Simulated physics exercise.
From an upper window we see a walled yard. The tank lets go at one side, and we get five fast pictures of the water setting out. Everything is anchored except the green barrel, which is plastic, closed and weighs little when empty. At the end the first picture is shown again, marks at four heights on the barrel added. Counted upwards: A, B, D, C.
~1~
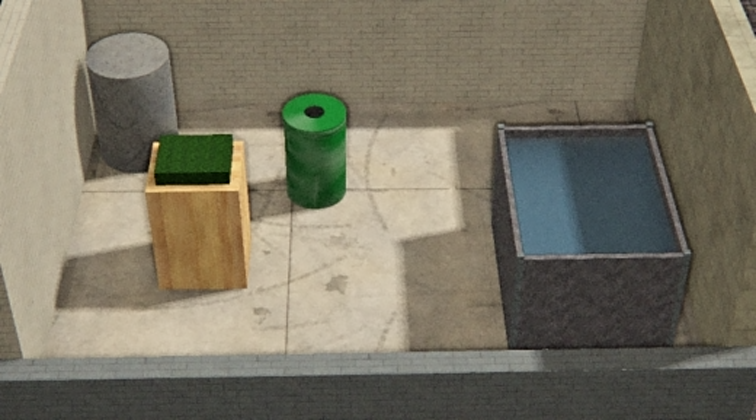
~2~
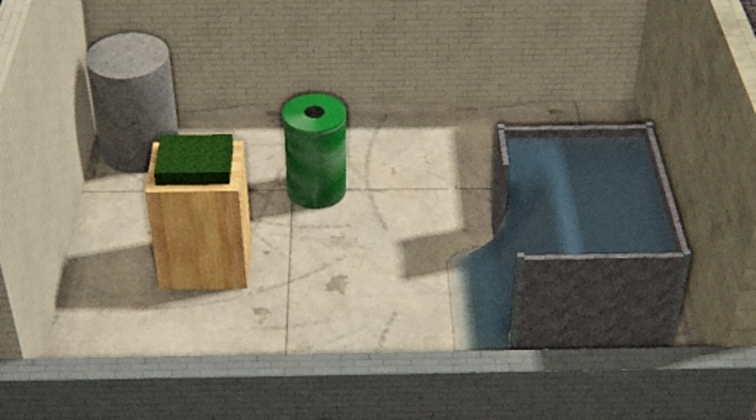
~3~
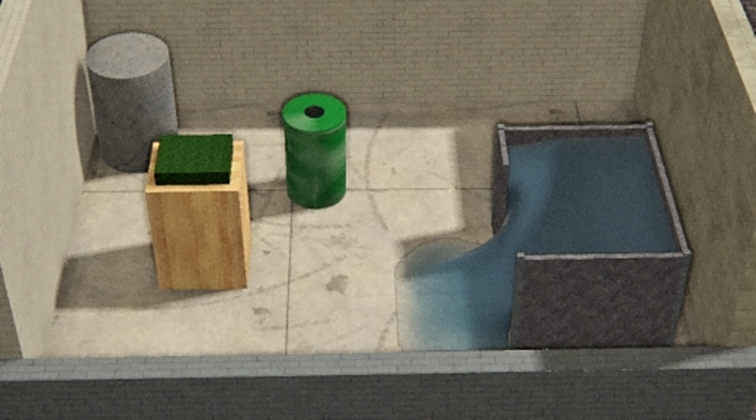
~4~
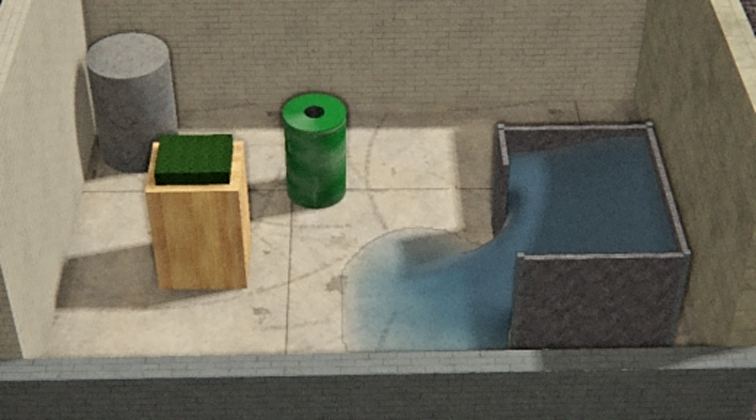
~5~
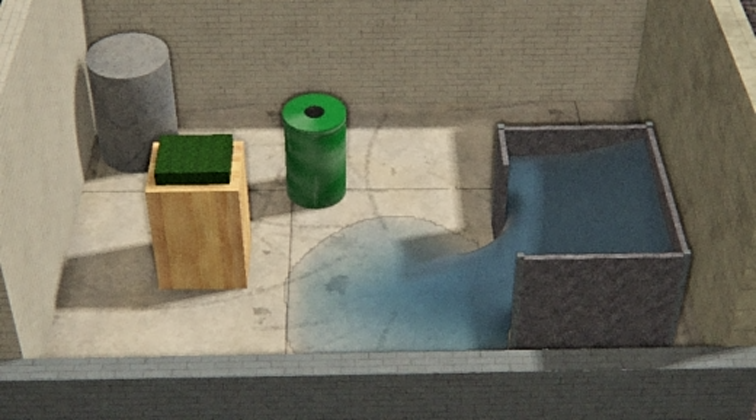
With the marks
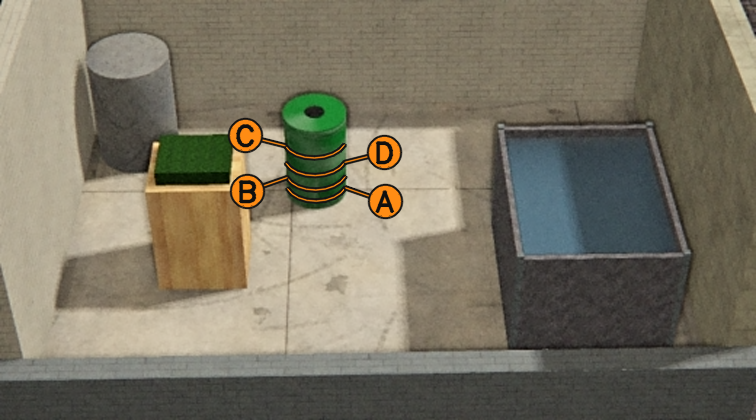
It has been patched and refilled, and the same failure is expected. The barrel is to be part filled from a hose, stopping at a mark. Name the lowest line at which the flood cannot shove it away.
Take B.
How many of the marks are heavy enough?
Three of them.
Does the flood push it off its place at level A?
Yes, it does.
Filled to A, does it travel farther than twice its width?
Yes.
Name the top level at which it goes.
A.
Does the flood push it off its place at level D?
No.
On the marked copy, A at (316, 201); B at (315, 190); C at (314, 157); D at (315, 175); from the bottom up A, B, D, C.
For level A, it is pushed about 3 times its own width away.
For level B, it does not move.
For level C, it does not move.
For level D, it does not move.
